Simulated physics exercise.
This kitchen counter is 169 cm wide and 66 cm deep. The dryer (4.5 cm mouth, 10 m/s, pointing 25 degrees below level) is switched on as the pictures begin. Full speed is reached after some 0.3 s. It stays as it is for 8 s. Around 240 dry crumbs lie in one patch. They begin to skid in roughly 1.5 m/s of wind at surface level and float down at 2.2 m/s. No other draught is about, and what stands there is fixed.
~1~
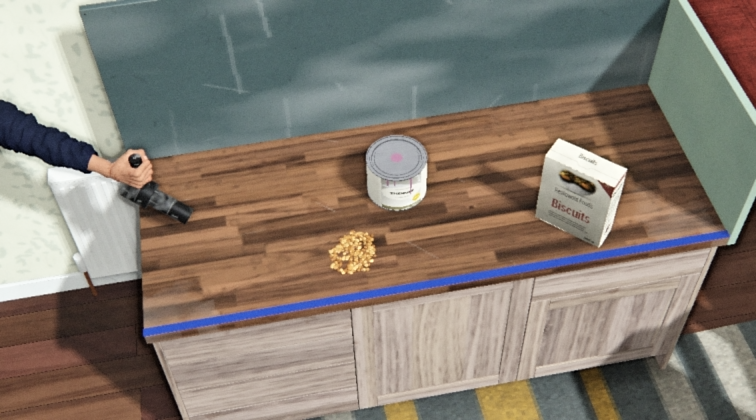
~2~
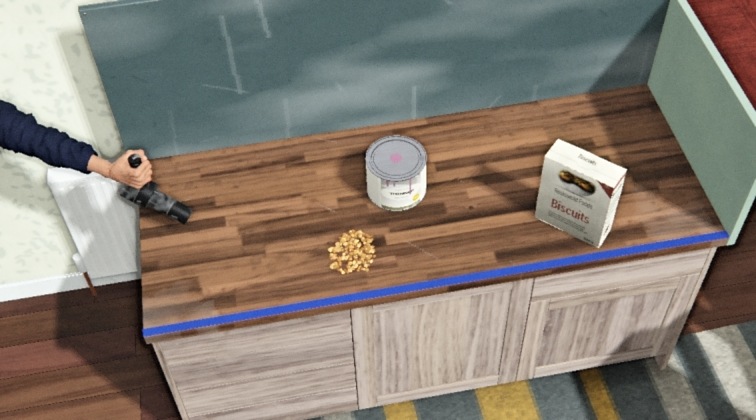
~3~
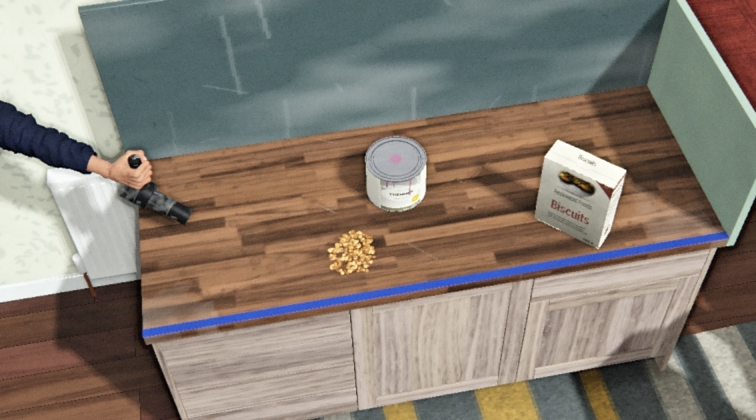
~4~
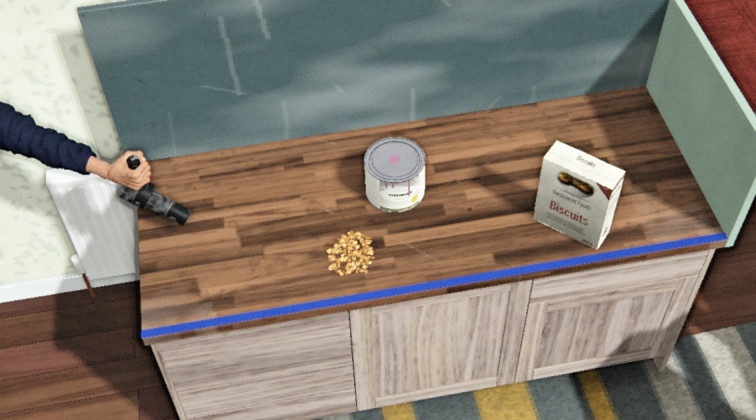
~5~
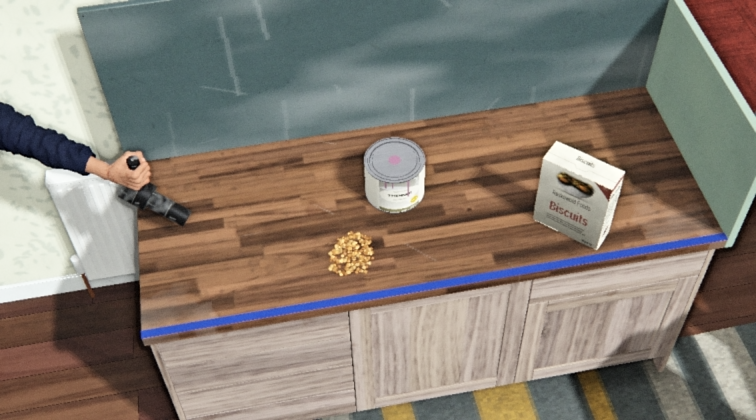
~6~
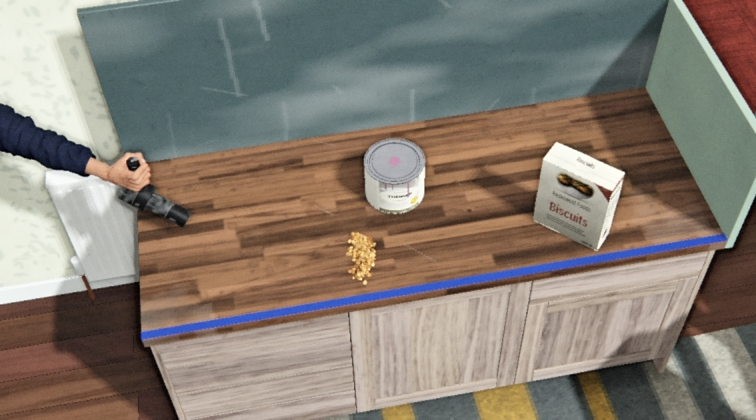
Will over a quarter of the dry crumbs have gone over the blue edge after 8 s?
As for a quarter going over the blue edge: Yes.
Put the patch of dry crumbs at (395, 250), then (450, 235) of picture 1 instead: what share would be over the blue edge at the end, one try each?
In that order: 60 %, 10 %.
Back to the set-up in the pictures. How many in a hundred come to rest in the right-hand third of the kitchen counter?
About 30 %.
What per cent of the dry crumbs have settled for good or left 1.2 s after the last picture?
Near 80 %.
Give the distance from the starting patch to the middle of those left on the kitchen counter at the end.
About 65 cm.
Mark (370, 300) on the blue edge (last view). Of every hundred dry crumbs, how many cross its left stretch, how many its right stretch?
About 0 % left and 70 % right.
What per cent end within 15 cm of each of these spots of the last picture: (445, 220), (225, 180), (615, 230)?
In turn about 0 %, 0 %, 20 %.
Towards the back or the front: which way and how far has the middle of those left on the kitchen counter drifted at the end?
To the front, by about 10 cm.
Then, 1.2 s after the last picture the count stands so, 73 % are over the blue edge; the middle of those still in play is near (582, 251).
Then, 2.2 s after the last picture the count stands so, 73 % are over the blue edge; the middle of those still in play is near (582, 251).
Then, 4.1 s after the last picture the count stands so, 73 % are over the blue edge; the middle of those still in play is near (582, 251).
Then, 7.7 s after the last picture, at the end, 73 % are over the blue edge; the middle of those still in play is near (582, 251).
